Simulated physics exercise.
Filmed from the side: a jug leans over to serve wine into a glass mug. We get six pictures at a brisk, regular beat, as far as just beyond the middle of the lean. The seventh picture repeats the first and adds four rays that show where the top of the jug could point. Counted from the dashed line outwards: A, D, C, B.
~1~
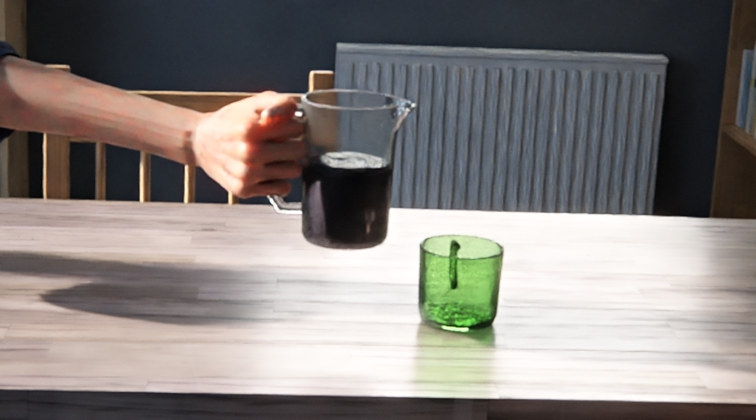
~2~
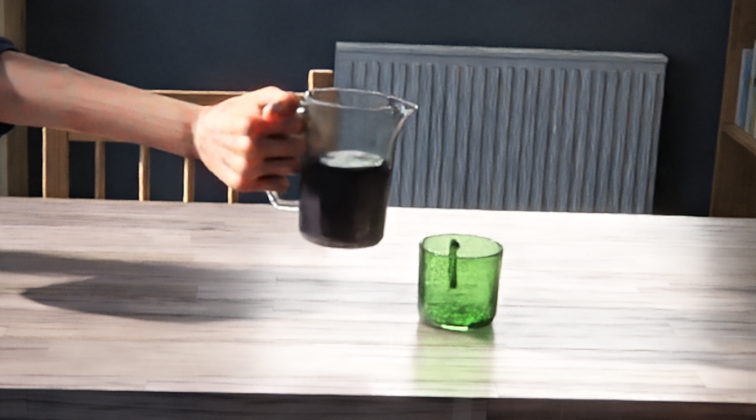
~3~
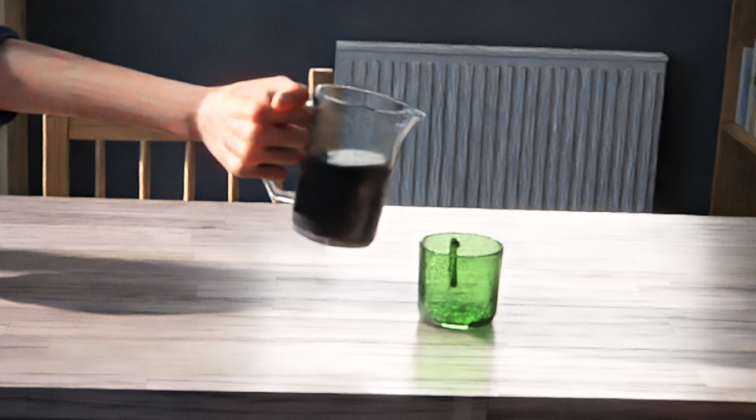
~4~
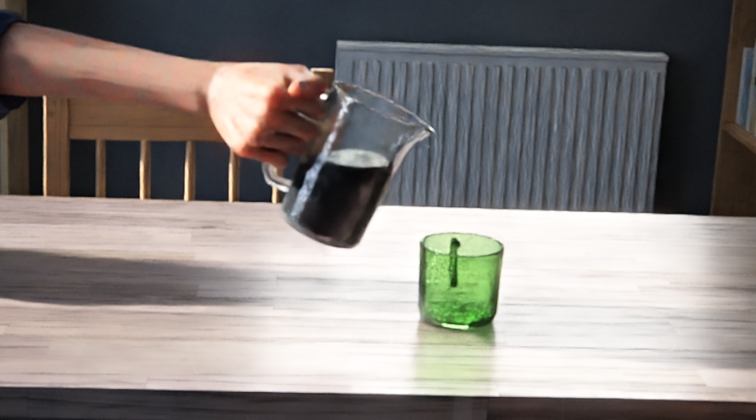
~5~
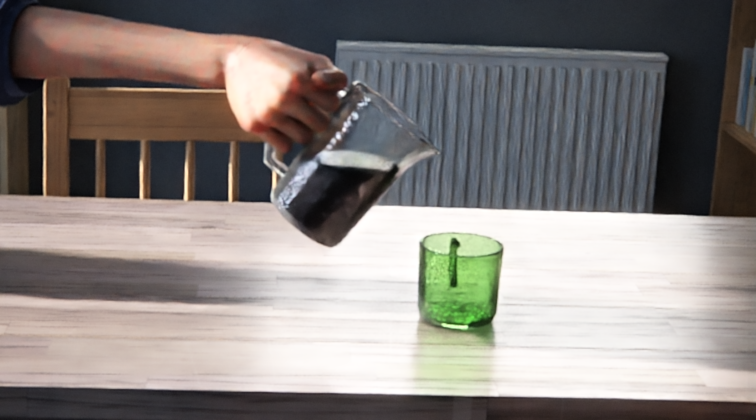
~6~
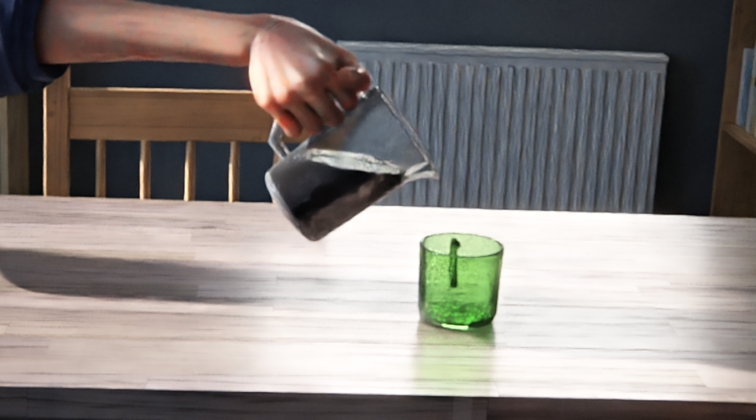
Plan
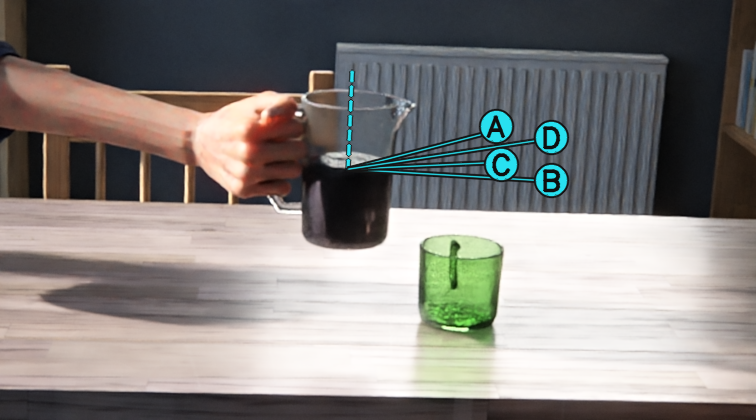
Hand tilting a clear glass jug of dark liquid steadily rightward above a wooden table, beside an empty green glass mug.
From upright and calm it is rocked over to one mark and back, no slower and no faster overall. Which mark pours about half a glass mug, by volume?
Choose D.
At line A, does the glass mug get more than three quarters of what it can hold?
No, it does not.
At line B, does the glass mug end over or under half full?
Over.
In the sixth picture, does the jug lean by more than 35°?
Yes.
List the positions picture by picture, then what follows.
The first picture shows upright, lip at (413, 104); rim of the glass mug round (462, 246); nothing has left yet.
The second picture shows tipped about 3°, lip at (415, 107); nothing has left yet.
The third picture shows tipped about 10°, lip at (423, 115); nothing has left yet.
The fourth picture shows tipped about 22°, lip at (432, 130); nothing has left yet.
The fifth picture shows tipped about 36°, lip at (438, 152); nothing has left yet.
The sixth picture shows tipped about 51°, lip at (438, 175); nothing has left yet.
On the marked copy, A at (480, 134); B at (534, 180); C at (484, 162); D at (534, 141).
Choosing A, the glass mug ends with about 36 % of what it can hold.
Choosing B, the glass mug ends with about 78 % of what it can hold; 6 % of the wine is spilt.
Choosing C, the glass mug ends with about 66 % of what it can hold; 4 % of the wine is spilt.
Choosing D, the glass mug ends with about 51 % of what it can hold; 3 % of the wine is spilt.
